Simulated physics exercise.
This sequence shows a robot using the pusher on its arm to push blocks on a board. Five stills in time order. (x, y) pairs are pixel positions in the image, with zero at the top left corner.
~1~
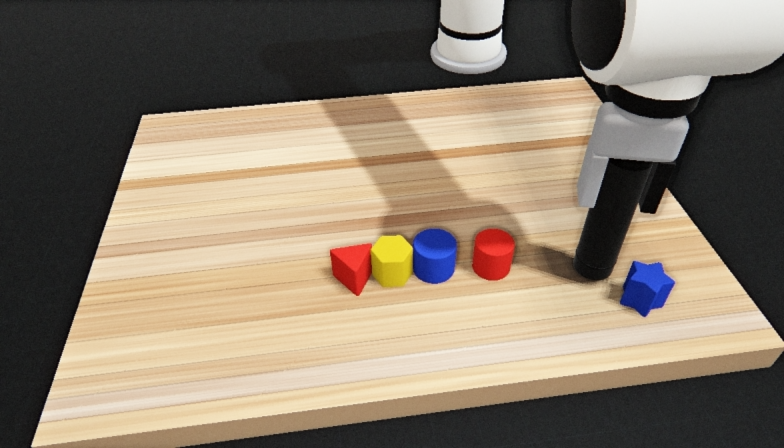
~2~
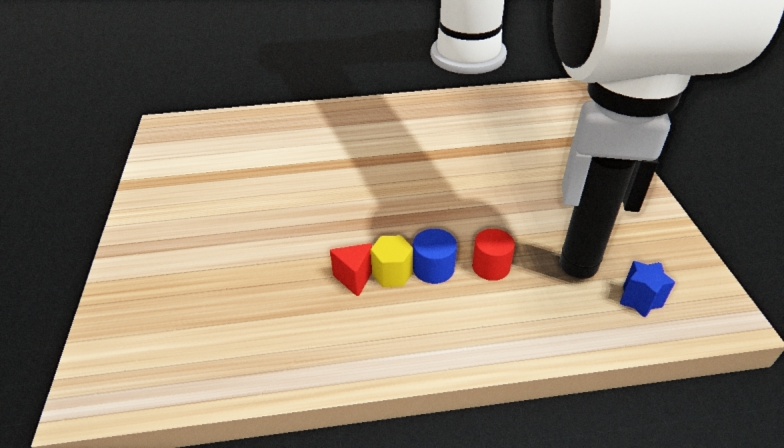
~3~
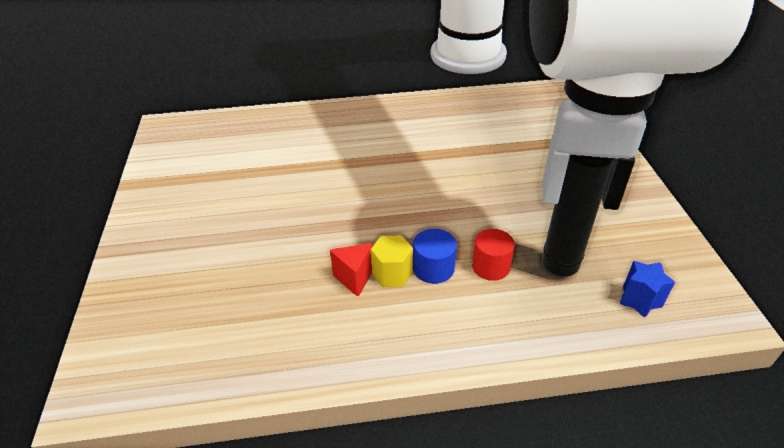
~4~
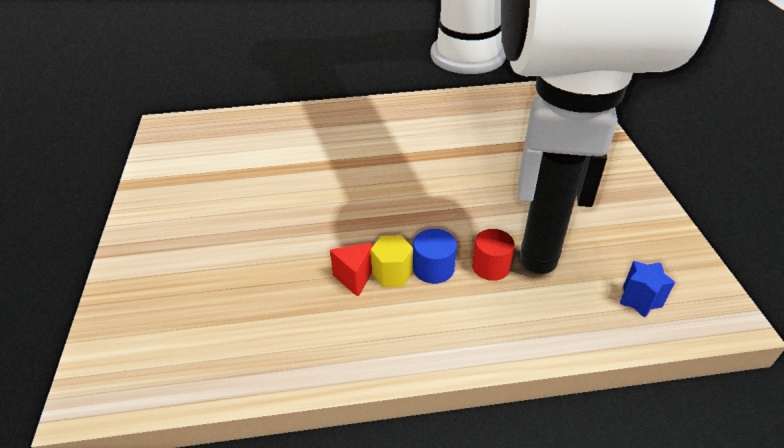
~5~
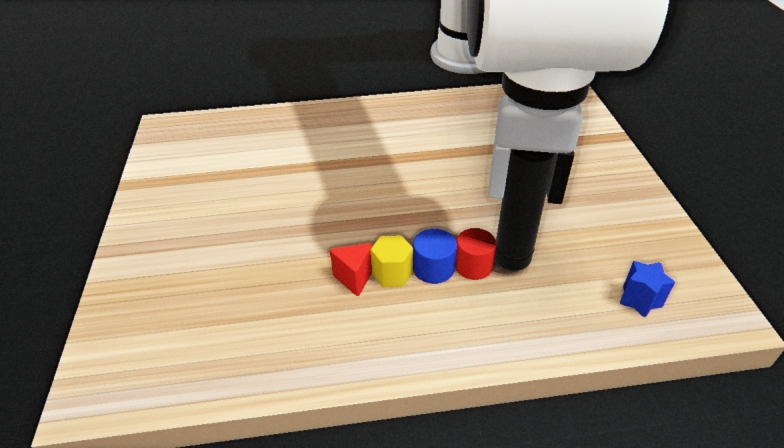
In this clip, a robot arm moves its black pusher leftward across a wooden board, then pushes a red cylinder a short way left, up beside a blue cylinder, while the other blocks, including a blue star, stay still.
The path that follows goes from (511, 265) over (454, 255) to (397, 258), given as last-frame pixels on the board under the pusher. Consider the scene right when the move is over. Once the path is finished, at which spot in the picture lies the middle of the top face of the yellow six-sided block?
Its top face will be centred at roughly (333, 274).
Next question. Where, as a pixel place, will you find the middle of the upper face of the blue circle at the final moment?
In the picture, it is at (364, 252).
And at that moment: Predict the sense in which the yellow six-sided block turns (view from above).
Seen from above, clockwise.
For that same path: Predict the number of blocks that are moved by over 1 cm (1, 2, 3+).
Answer: 3+.
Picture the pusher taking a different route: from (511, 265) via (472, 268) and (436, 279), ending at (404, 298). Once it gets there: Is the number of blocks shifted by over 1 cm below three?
It seems not.
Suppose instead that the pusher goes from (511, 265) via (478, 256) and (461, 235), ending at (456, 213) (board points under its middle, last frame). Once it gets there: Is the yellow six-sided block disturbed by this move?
It is moved off its spot.
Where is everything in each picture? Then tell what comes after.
In the first picture, tip of the pusher at (592, 267), middles of tops, red triangle at (352, 254), yellow six-sided block at (392, 248), blue circle at (435, 242), red circle at (495, 241).
In the second picture, pusher at (578, 266), nothing pushed.
In the third picture, pusher at (560, 264), nothing pushed.
In the fourth picture, pusher at (538, 261), nothing pushed.
In the fifth picture, pusher at (512, 258), red triangle at (352, 254), yellow six-sided block at (392, 248), blue circle at (435, 242), red circle at (477, 240).
The first path, step by step. One third of the way, pusher at (473, 250); red triangle at (327, 254), turned 25° anticlockwise; yellow six-sided block at (359, 255), turned 30° clockwise; blue circle at (400, 246); red circle at (437, 233).
Two thirds of the way, pusher at (435, 247); red triangle at (309, 258); yellow six-sided block at (339, 269), turned 50° clockwise; blue circle at (372, 249); red circle at (398, 225).
At the end, pusher at (397, 251); red triangle at (307, 258); yellow six-sided block at (332, 274), turned 50° clockwise; blue circle at (364, 252); red circle at (366, 218).
